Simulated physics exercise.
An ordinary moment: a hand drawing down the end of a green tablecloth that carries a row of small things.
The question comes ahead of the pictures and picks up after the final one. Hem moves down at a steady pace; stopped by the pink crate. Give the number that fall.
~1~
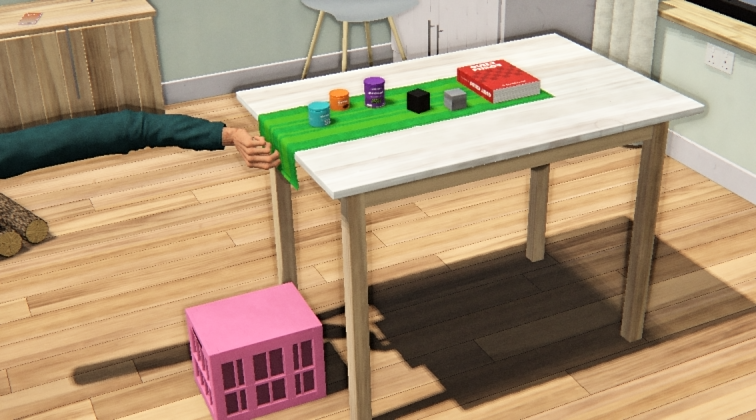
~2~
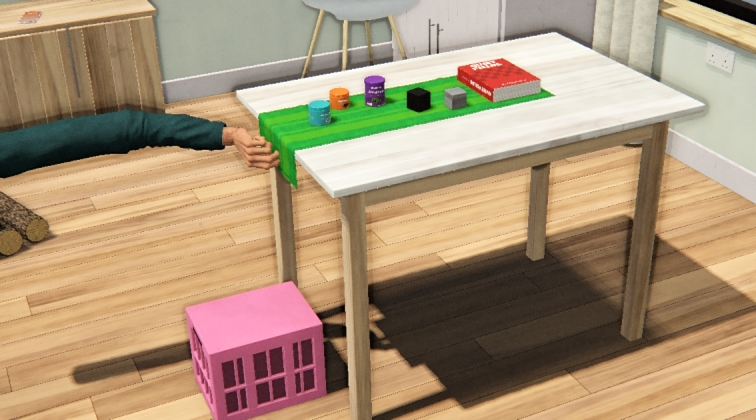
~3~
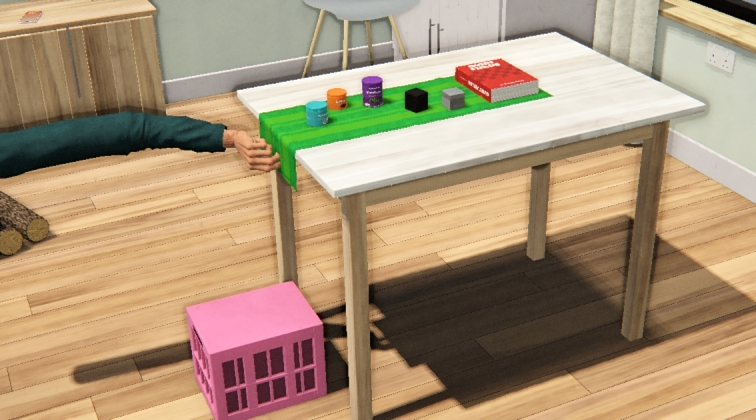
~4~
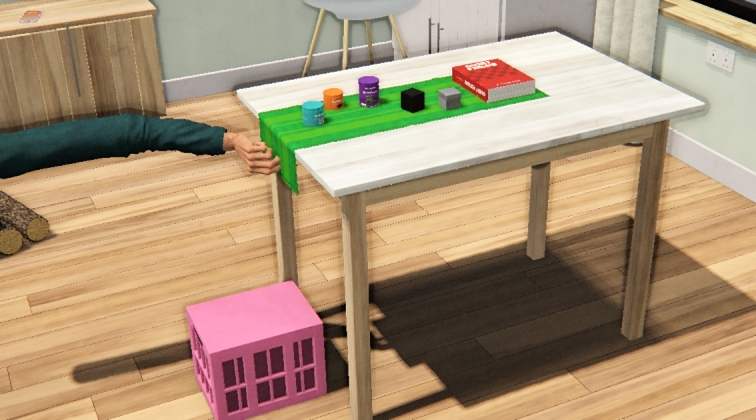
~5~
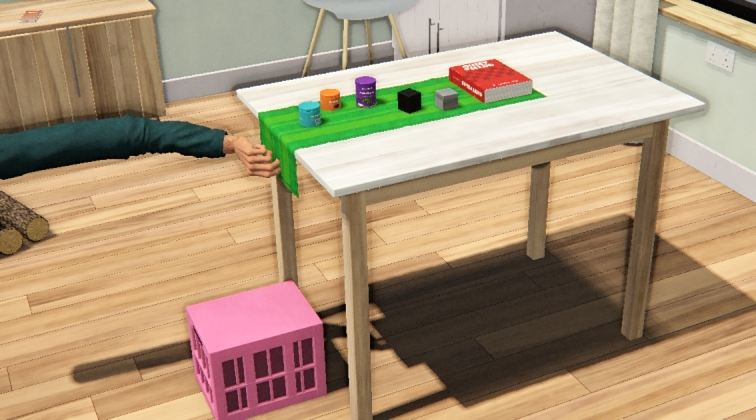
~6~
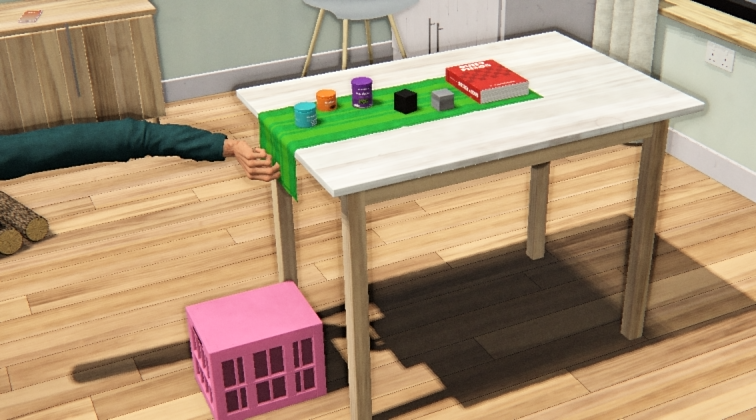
The number is four.
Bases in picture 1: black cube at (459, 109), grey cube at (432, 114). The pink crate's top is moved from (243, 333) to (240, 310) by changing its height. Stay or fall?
As for the black cube, it stays in place; as for the grey cube, it stays in place.
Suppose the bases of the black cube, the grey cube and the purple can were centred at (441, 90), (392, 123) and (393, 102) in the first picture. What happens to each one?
Outcome: The black cube is still in place, the grey cube is gone, the purple can is gone.
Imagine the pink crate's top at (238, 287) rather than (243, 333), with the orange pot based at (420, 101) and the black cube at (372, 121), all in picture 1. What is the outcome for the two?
Orange pot: Safe; black cube: Lost.
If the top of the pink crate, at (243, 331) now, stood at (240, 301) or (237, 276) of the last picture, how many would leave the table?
Respectively 3 and 2.
Soon after, hem near (280, 216); turquoise pot gone.
Then, hem near (282, 271); turquoise pot, orange pot and purple can gone.
Further on, hem on the crate; turquoise pot, orange pot, purple can and black cube gone.
At rest, hem on the crate; turquoise pot, orange pot, purple can and black cube gone. The table loses four.
